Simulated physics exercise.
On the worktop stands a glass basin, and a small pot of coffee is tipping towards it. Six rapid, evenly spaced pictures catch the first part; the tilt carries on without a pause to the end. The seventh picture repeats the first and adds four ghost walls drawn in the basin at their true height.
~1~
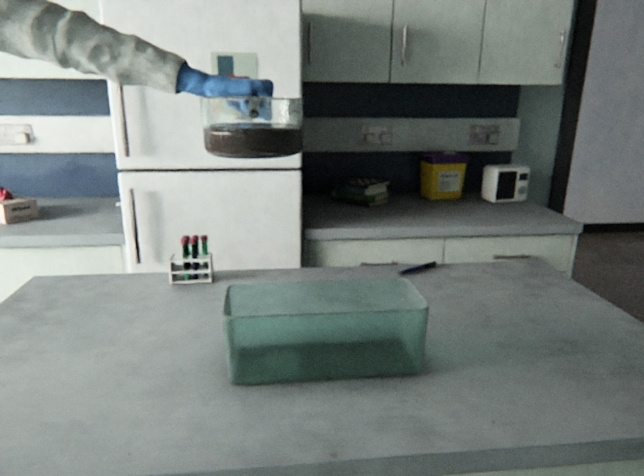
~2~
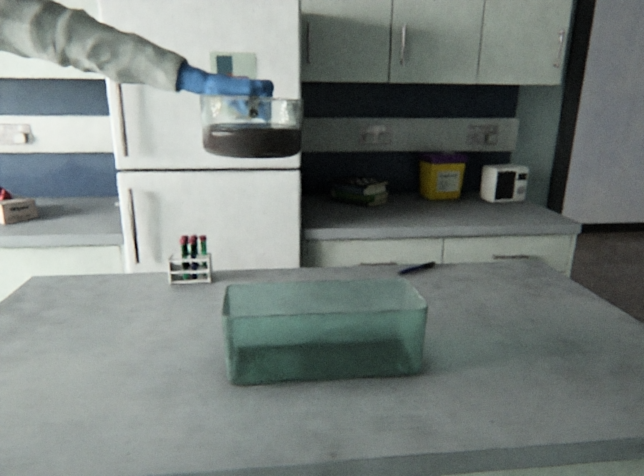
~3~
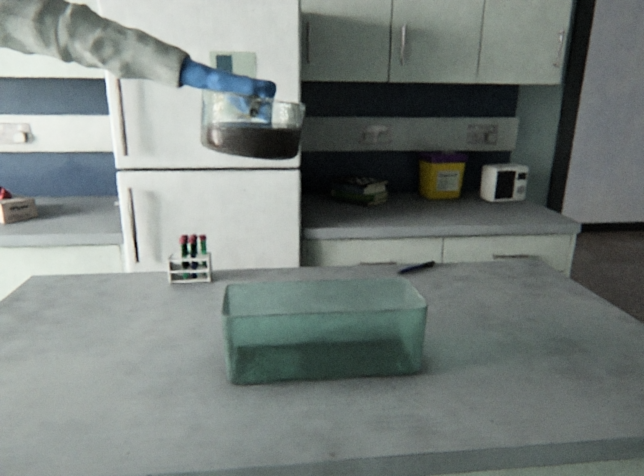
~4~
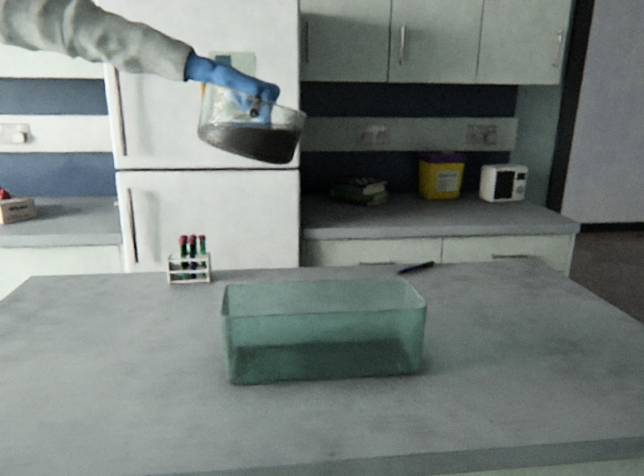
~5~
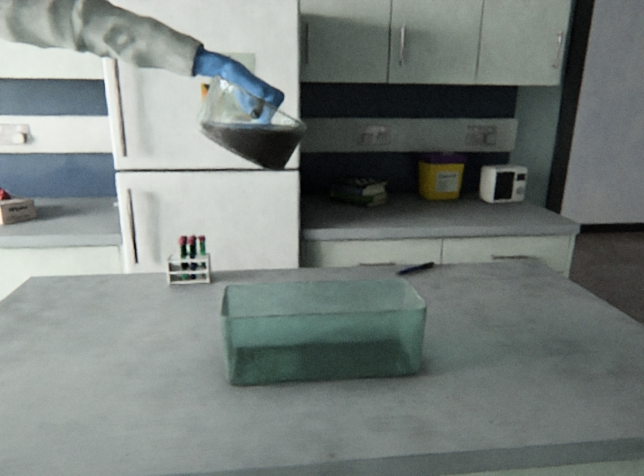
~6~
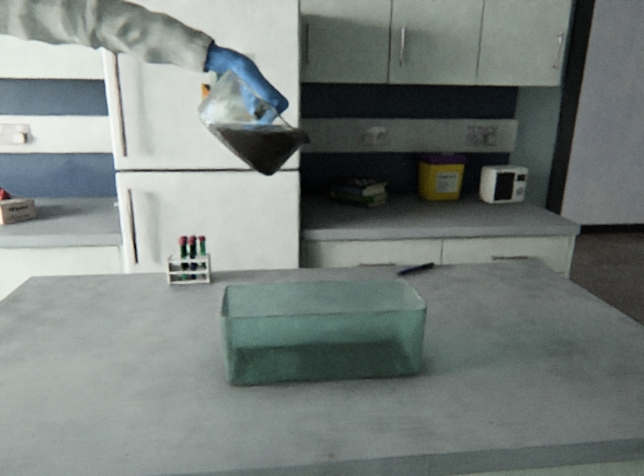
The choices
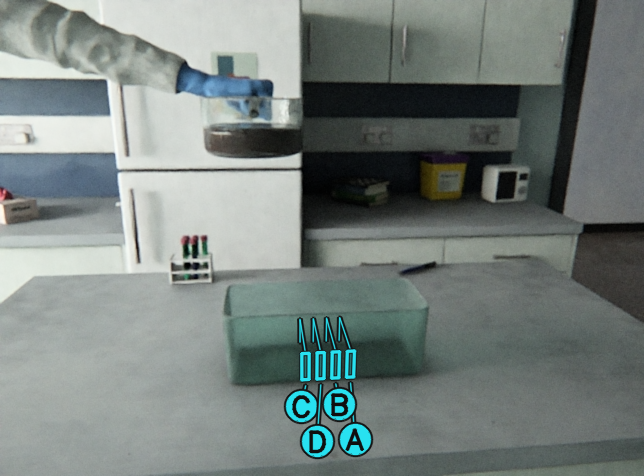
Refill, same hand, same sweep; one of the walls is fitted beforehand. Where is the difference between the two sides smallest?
A.
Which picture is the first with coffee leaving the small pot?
In picture 6.
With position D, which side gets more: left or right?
The right one.
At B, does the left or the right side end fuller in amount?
The right one.
In cyan, A at (350, 382); B at (335, 383); C at (305, 385); D at (320, 384).
Choosing A, about 47 % ends left of the wall and 50 % right of it; 4 % is lost outside.
Choosing B, about 19 % ends left of the wall and 79 % right of it.
Choosing C, about 5 % ends left of the wall and 92 % right of it; 3 % is lost outside.
Choosing D, about 6 % ends left of the wall and 91 % right of it.
